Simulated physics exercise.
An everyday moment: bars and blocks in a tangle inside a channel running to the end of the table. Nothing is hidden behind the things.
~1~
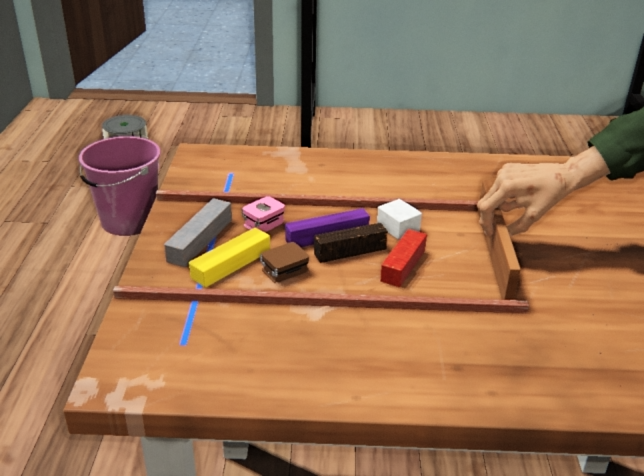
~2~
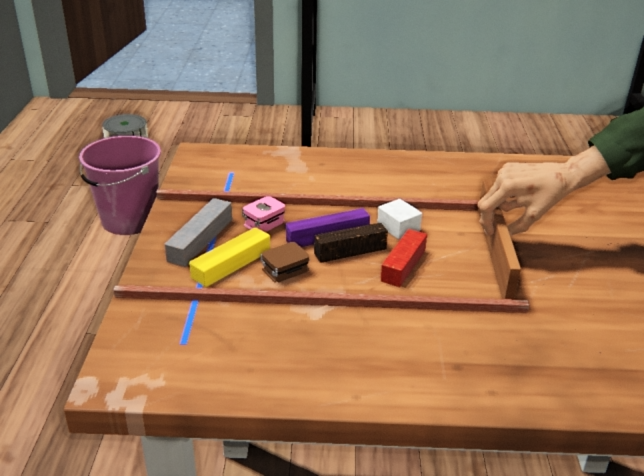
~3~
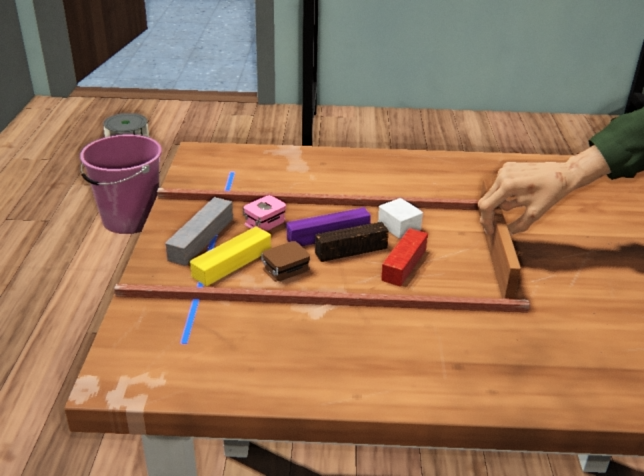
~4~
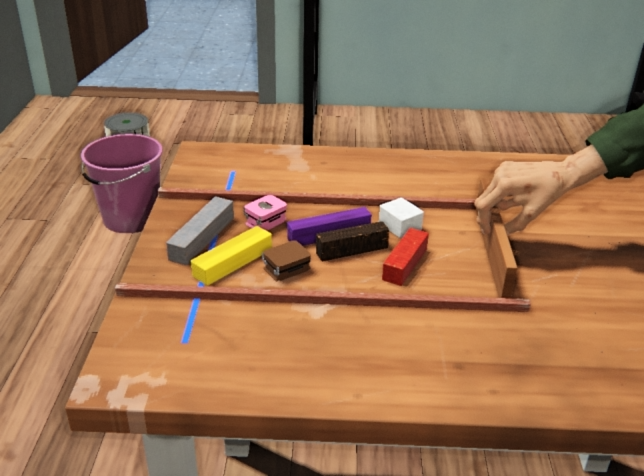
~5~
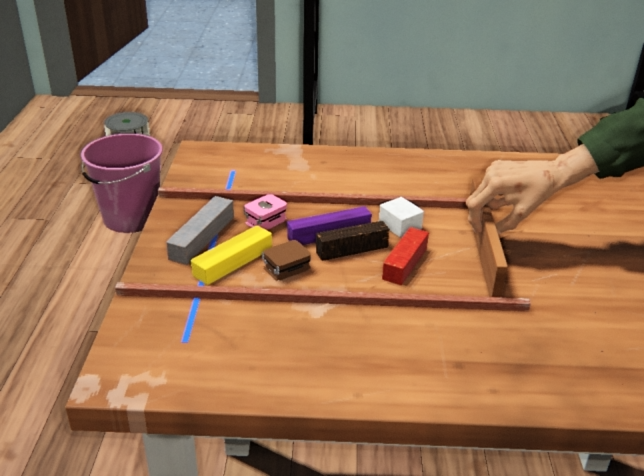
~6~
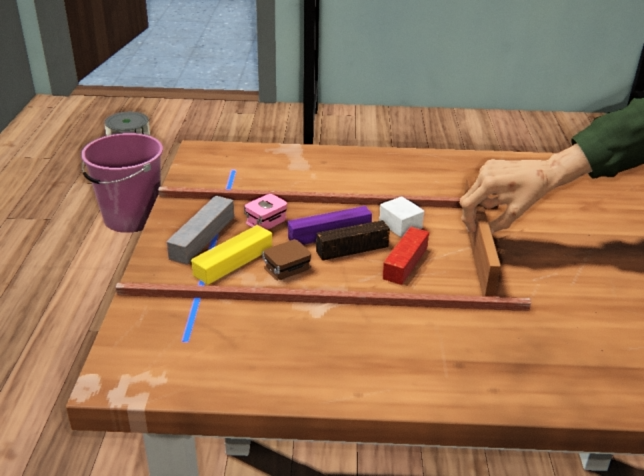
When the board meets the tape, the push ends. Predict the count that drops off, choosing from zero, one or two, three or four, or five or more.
The count is one or two.
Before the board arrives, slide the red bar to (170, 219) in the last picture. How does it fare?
It simply slips off.
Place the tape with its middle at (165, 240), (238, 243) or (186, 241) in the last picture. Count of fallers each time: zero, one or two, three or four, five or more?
Counts as listed: At least five / no fall at all / 3 or 4.
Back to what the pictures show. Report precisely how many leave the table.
Precisely 1.
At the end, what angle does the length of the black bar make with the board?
It sits some 5° out of line.
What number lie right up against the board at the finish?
At rest, 2 are in contact.
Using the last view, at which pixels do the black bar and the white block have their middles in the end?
About (181, 236), and about (208, 201).
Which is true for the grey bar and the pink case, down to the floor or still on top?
Once it all settles, the grey bar ends up below; as for the pink case, it is still up.
Soon after, none off yet; grey bar at rest near (202, 229); yellow stick at rest near (233, 254); pink case at rest near (266, 214).
Then, none off yet; grey bar at rest near (202, 229); yellow stick moved a little near (213, 259); pink case moved a little near (252, 212).
Further on, none off yet; grey bar moved a little near (162, 226); yellow stick moved about its own width near (172, 257); pink case moved well along near (196, 206).
At rest, the number that fall off is one or two; fallen, grey bar.
